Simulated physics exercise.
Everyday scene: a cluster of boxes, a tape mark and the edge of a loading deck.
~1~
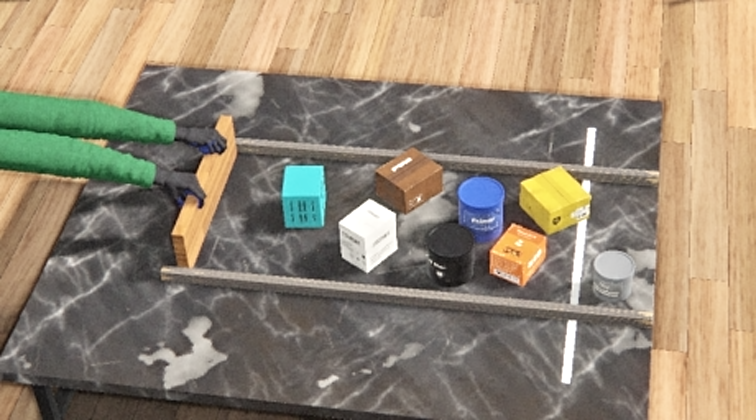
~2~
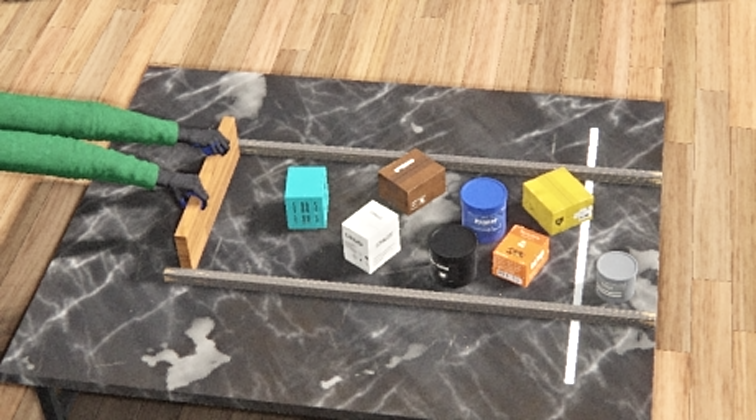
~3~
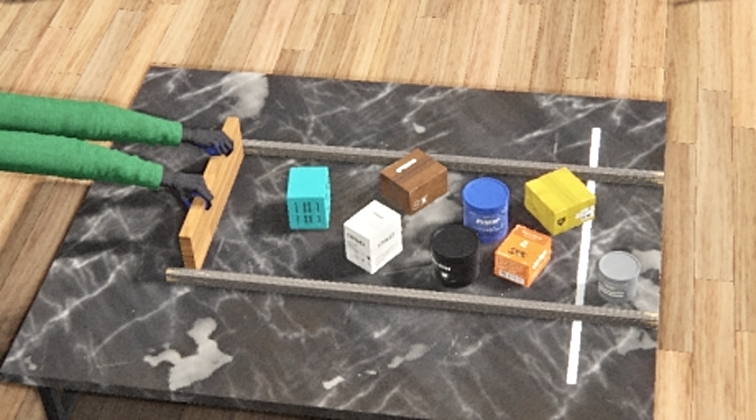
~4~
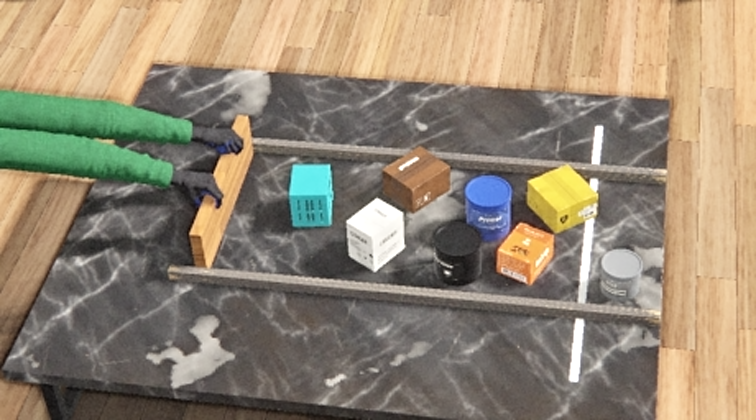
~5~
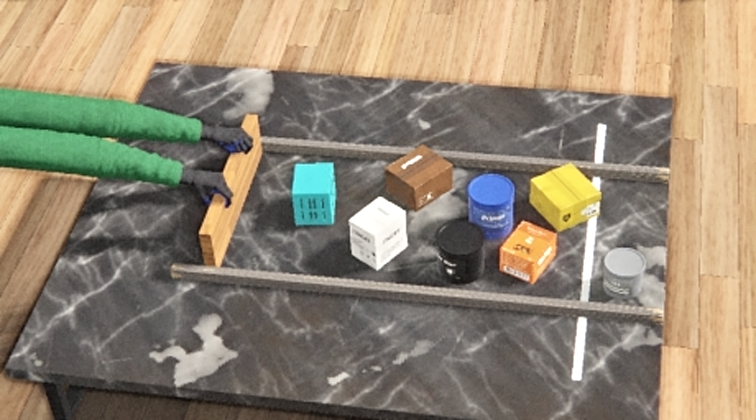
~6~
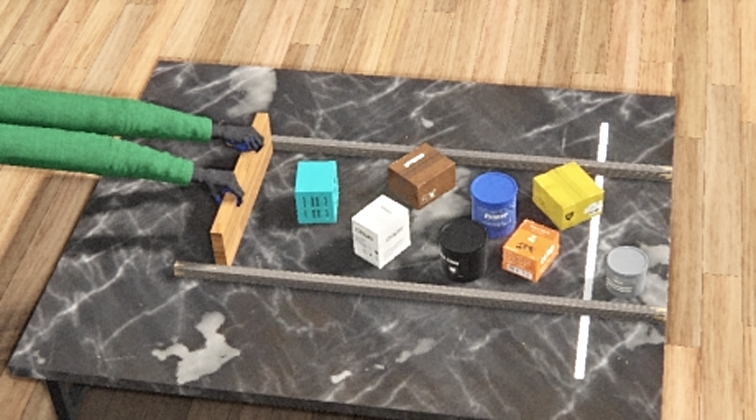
Two green-sleeved arms in dark gloves reach in from the left onto a black marble-patterned table, seen from above at an angle on a wooden floor. Between two rails sit teal, brown, white, orange and yellow boxes with blue and black pails, a grey pail right of a white tape line. The hands slide a wooden plank slightly rightward, without touching the items, as the view drifts slightly.
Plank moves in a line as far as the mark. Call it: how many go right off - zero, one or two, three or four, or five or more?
One or two go off.
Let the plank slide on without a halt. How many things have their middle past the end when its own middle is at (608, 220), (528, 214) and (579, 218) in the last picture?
Place by place: 4, 0 and 1.
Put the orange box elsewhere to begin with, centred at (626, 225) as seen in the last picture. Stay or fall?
Started there, the object drops over the edge.
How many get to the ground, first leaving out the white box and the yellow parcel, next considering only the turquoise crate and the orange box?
1, then 1.
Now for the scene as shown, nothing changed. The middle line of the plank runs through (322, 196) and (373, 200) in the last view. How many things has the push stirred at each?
In order, the tallies are 1 and 3.
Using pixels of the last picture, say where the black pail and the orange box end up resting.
The black pail ends up near (643, 280), and the orange box near (669, 253).
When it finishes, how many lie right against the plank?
Well, it touches 3.
Soon after, none off yet; grey pail at rest near (626, 272); yellow parcel at rest near (568, 196); orange box at rest near (531, 250).
Then, none off yet; grey pail at rest near (626, 272); yellow parcel at rest near (568, 196); orange box moved a little near (537, 251).
Further on, none off yet; grey pail moving near (630, 275); yellow parcel moved about its own width near (610, 190); orange box moved about its own width near (600, 250).
At rest, the number that fall off is one or two; fallen, grey pail.
